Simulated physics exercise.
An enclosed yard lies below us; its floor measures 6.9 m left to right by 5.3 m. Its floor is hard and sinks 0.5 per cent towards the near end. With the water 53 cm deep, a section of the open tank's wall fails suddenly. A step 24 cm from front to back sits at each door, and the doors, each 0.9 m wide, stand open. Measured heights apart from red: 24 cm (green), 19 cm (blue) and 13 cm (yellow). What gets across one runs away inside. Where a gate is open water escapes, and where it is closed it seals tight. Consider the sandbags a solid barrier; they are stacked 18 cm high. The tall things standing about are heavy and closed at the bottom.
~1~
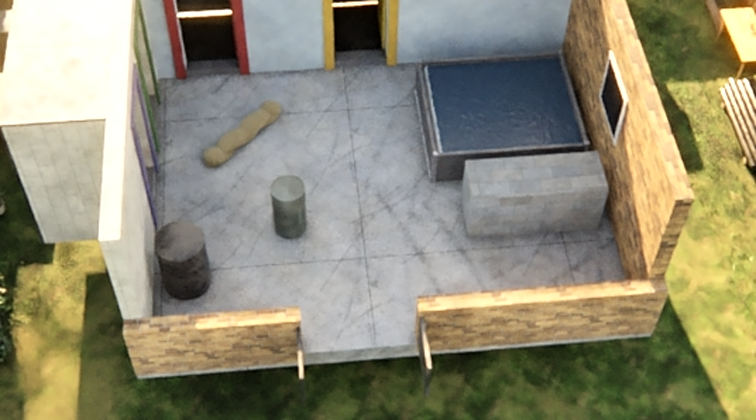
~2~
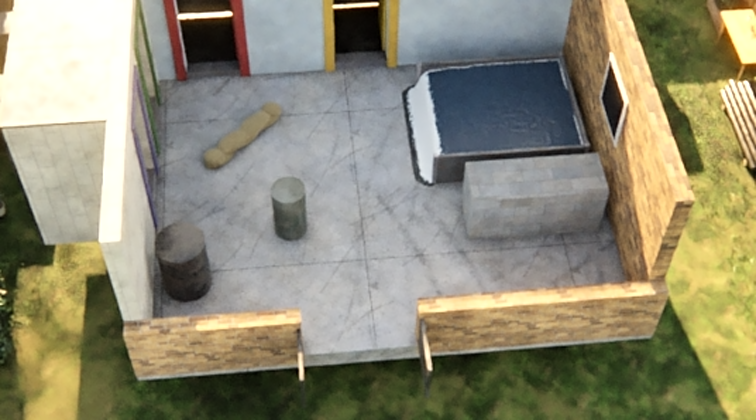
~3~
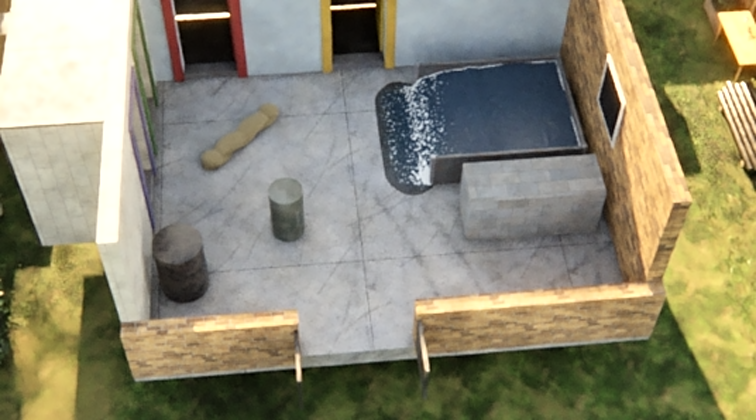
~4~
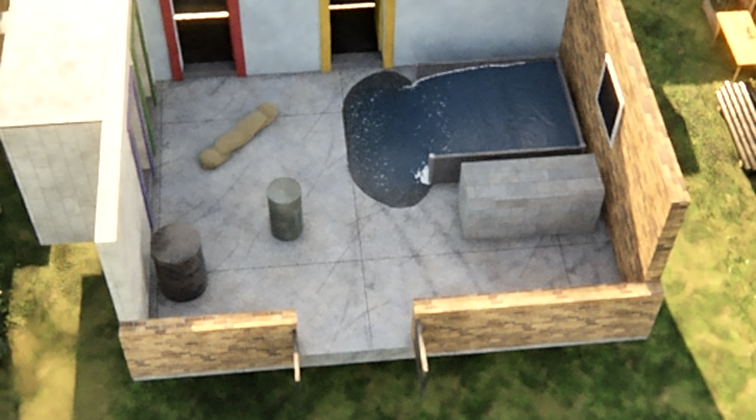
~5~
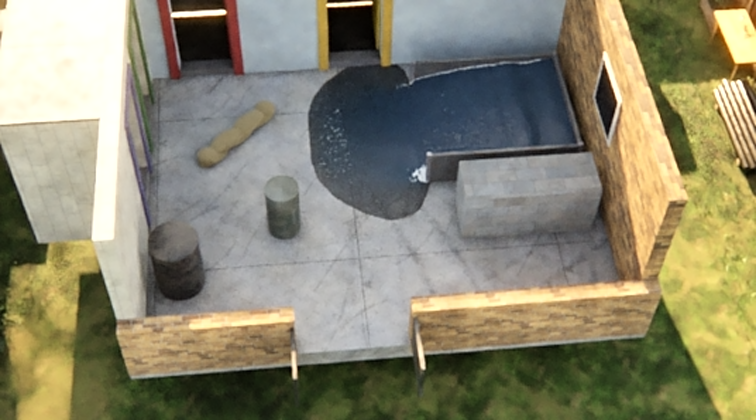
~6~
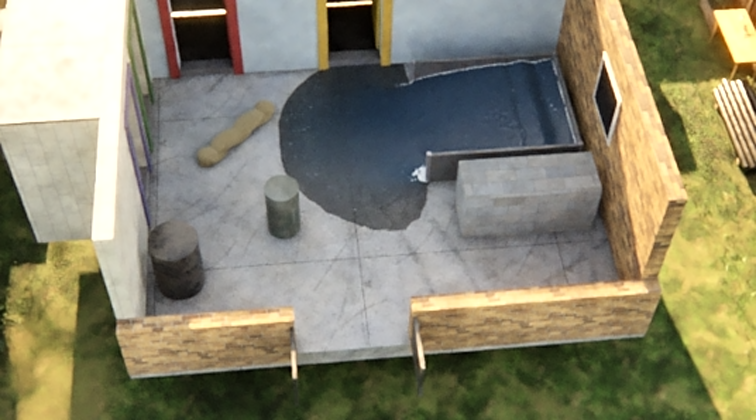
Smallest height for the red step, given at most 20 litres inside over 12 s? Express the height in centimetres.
About 10 cm.
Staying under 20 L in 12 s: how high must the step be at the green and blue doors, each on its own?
About 14.0 cm at green and 20 cm at blue.
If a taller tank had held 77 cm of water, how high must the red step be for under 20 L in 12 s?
Minimum height: Approx. 18 cm.
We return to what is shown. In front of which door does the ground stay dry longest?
The green door.
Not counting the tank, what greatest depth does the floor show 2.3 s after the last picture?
I'd estimate roughly 34 cm.
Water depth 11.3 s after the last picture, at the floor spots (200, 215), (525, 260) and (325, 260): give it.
Some 5, 8 and 4 cm.
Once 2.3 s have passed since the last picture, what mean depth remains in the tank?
It averages roughly 15 centimetres.
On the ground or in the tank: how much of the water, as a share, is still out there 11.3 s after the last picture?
Roughly 80 percent of the water remains.
Then, 0.7 s after the last picture water covers 35 % of the floor, deepest (24 cm) near (264, 130); it has not reached the red door.
Then, 2.3 s after the last picture water covers 55 % of the floor, deepest (34 cm) near (149, 246); 12 cm at the red door, 3 litres in over its 12 cm step.
Then, 11.3 s after the last picture water covers 95 % of the floor, deepest (13 cm) near (611, 261); 3 cm at the red door, 9 litres in over its 12 cm step.
At the red door as built, the water peaked near 14 cm, 1.7 s after the last picture.
With a step of 9 cm, 26 litres would have come in within the 12 s; with 12 cm, 9 litres. So under 20 litres takes about 10 cm.
